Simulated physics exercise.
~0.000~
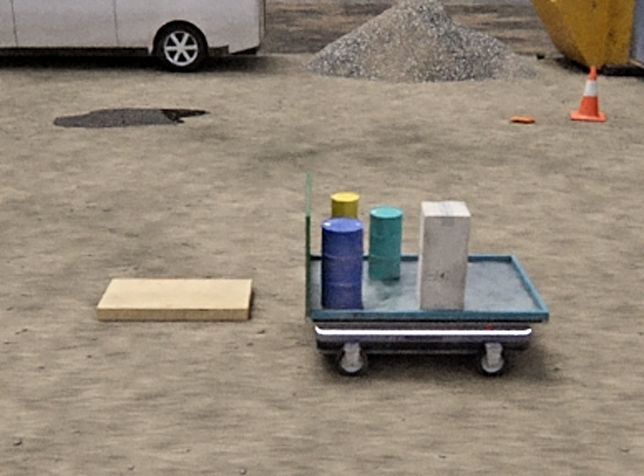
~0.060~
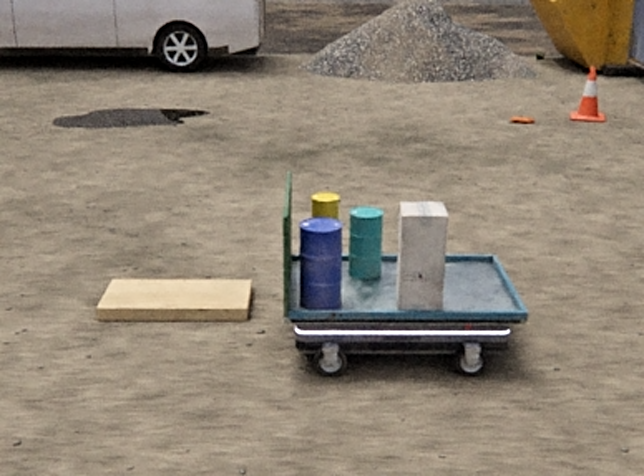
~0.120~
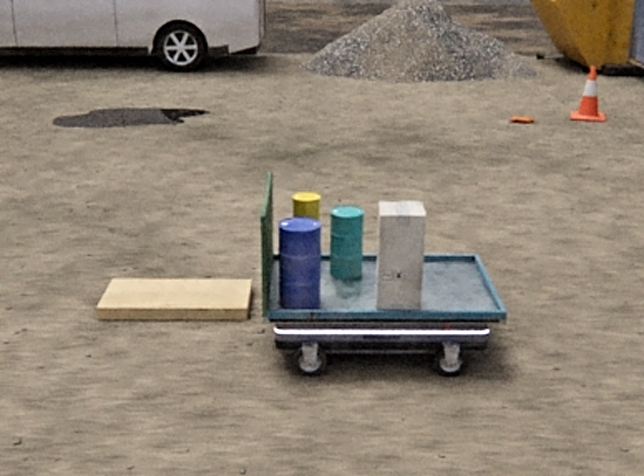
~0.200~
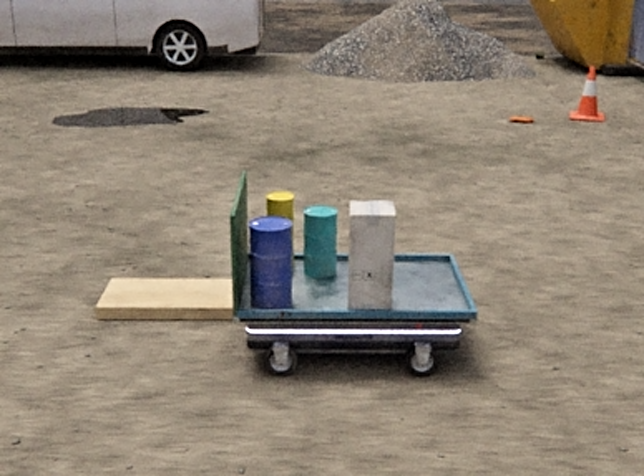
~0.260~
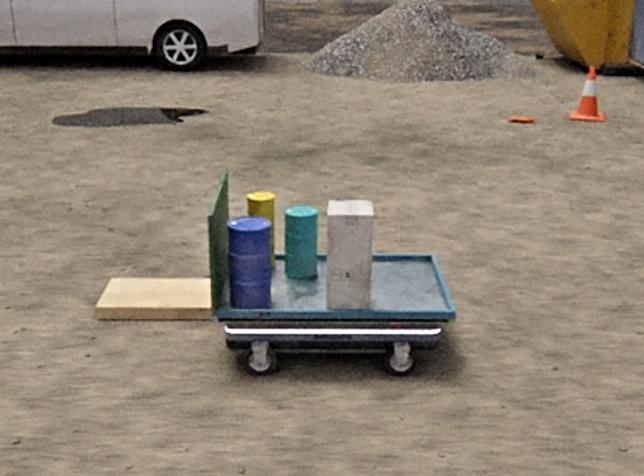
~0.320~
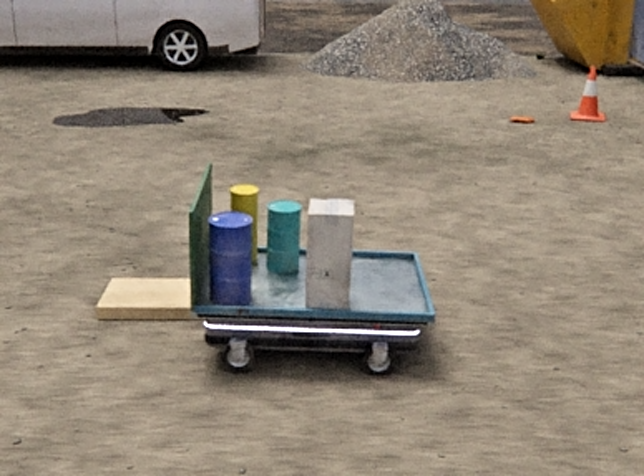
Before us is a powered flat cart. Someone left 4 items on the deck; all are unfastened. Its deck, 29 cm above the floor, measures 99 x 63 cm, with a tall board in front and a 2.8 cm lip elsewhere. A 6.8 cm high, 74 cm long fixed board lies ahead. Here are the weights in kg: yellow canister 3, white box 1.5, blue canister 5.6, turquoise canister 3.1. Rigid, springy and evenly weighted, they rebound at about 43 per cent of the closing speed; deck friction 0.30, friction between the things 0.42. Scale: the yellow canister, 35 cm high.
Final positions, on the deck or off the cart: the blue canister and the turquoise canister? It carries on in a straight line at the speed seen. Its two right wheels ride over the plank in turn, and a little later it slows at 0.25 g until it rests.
One by one: The blue canister is going to be gone by the finish, the turquoise canister is going to be there at the finish.
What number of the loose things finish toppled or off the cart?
All told, 4.
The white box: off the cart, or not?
When everything stops, the white box is out of bounds.
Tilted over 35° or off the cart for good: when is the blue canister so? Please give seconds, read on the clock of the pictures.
That first happens close to 0.6 seconds.
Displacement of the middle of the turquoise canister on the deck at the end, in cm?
About 46 cm.
After 0.92 s, cart 138 cm along; white box and blue canister now off the cart; turquoise canister 67° off upright near (137, 252); yellow canister on its side.
After 1.32 s, cart 198 cm along; turquoise canister on its side near (42, 267); yellow canister on its side.
In the end (3.7 s), off the cart, white box and blue canister; toppled on the deck, yellow canister and turquoise canister.
